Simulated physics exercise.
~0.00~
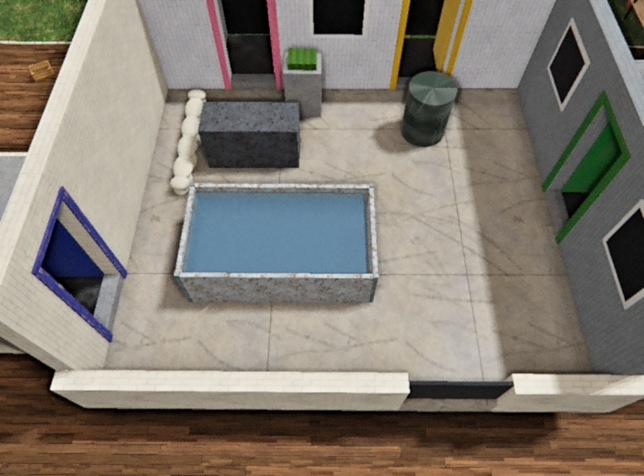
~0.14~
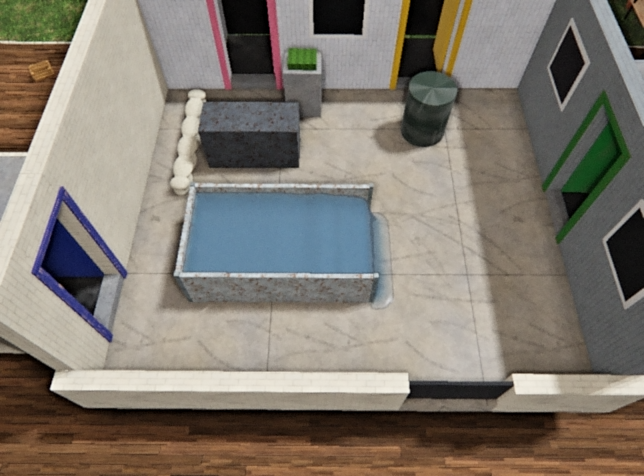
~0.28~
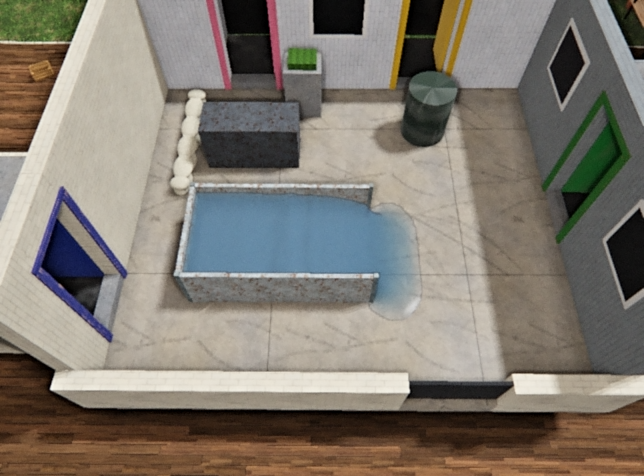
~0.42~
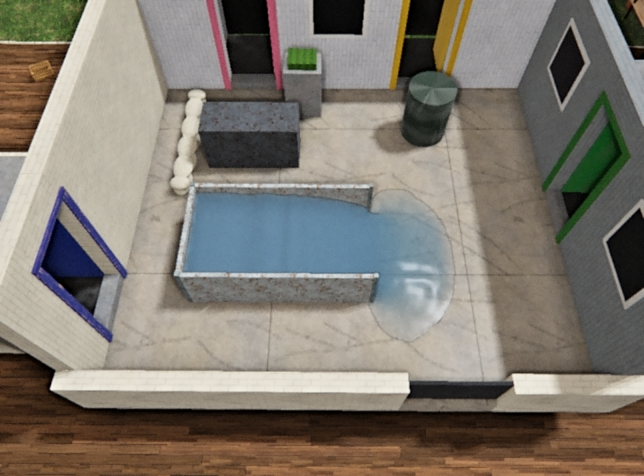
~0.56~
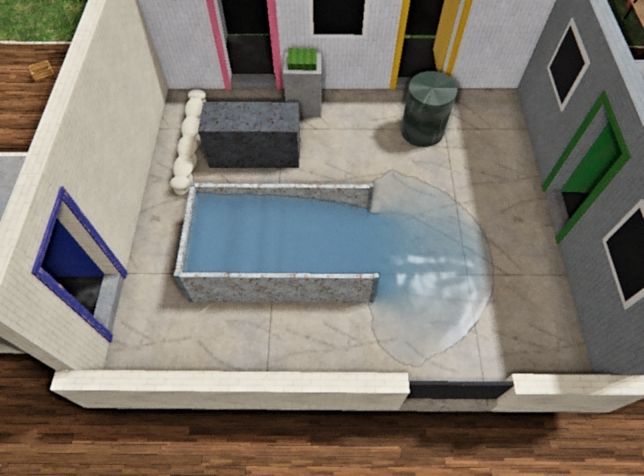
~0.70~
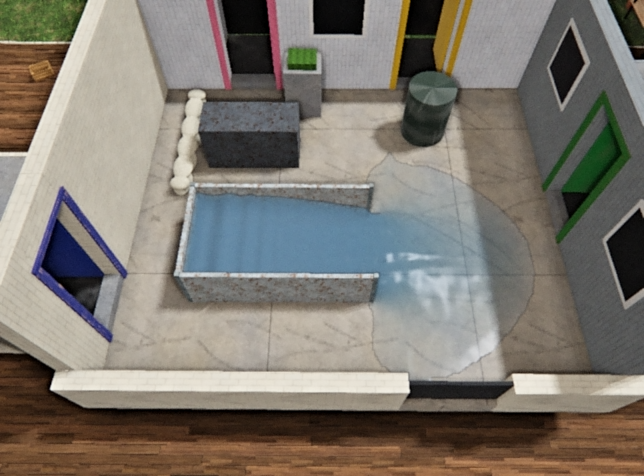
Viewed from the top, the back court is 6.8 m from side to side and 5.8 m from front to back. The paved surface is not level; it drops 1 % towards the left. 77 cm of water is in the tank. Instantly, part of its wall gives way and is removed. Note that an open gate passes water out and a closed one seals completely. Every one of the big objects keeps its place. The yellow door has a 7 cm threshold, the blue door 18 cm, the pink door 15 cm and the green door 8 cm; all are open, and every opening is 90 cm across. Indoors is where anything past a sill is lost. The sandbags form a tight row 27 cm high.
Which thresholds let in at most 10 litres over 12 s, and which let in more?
The yellow door lets in more; the blue door lets in at most that; the pink door lets in at most that; the green door lets in more.
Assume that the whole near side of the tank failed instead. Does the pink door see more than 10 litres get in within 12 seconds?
In that case, pink door: Less than that.
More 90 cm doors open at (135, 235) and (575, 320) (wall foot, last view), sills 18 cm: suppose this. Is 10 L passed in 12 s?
Check, in order - pass / fail.
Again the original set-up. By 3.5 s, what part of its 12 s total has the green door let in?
About 80%.
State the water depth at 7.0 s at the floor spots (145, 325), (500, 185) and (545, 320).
First spot near 10 cm, second near 7 cm, third near 7 cm.
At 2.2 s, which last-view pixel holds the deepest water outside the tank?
About (584, 388).
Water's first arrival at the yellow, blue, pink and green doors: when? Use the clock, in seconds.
Yellow = 3.0 s, blue = 5.5 s, pink = 4.5 s, green = 0.9 s.
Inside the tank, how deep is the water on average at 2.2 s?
Mean depth: Some 31 cm.
After 1.4 s water covers 35 % of the floor and is deepest (34 cm) near (554, 270); yellow door not reached, blue door not reached, pink door not reached, green door 19 cm at the sill, 31 L in.
After 2.2 s water covers 40 % of the floor and is deepest (43 cm) near (584, 388); yellow door not reached, blue door not reached, pink door not reached, green door 29 cm at the sill, 131 L in.
After 3.5 s water covers 45 % of the floor and is deepest (28 cm) near (510, 96); yellow door 7 cm at the sill, 0 L in, blue door not reached, pink door not reached, green door 22 cm at the sill, 268 L in.
After 7.0 s water covers 90 % of the floor and is deepest (16 cm) near (324, 103); yellow door 12 cm at the sill, 46 L in, blue door 13 cm at the sill, 0 L in, pink door 5 cm at the sill, 0 L in, green door 7 cm at the sill, 337 L in.
After 12.0 s water covers 95 % of the floor and is deepest (17 cm) near (163, 116); yellow door 4 cm at the sill, 65 L in, blue door 12 cm at the sill, 0 L in, pink door 12 cm at the sill, 0 L in, green door 4 cm at the sill, 338 L in.
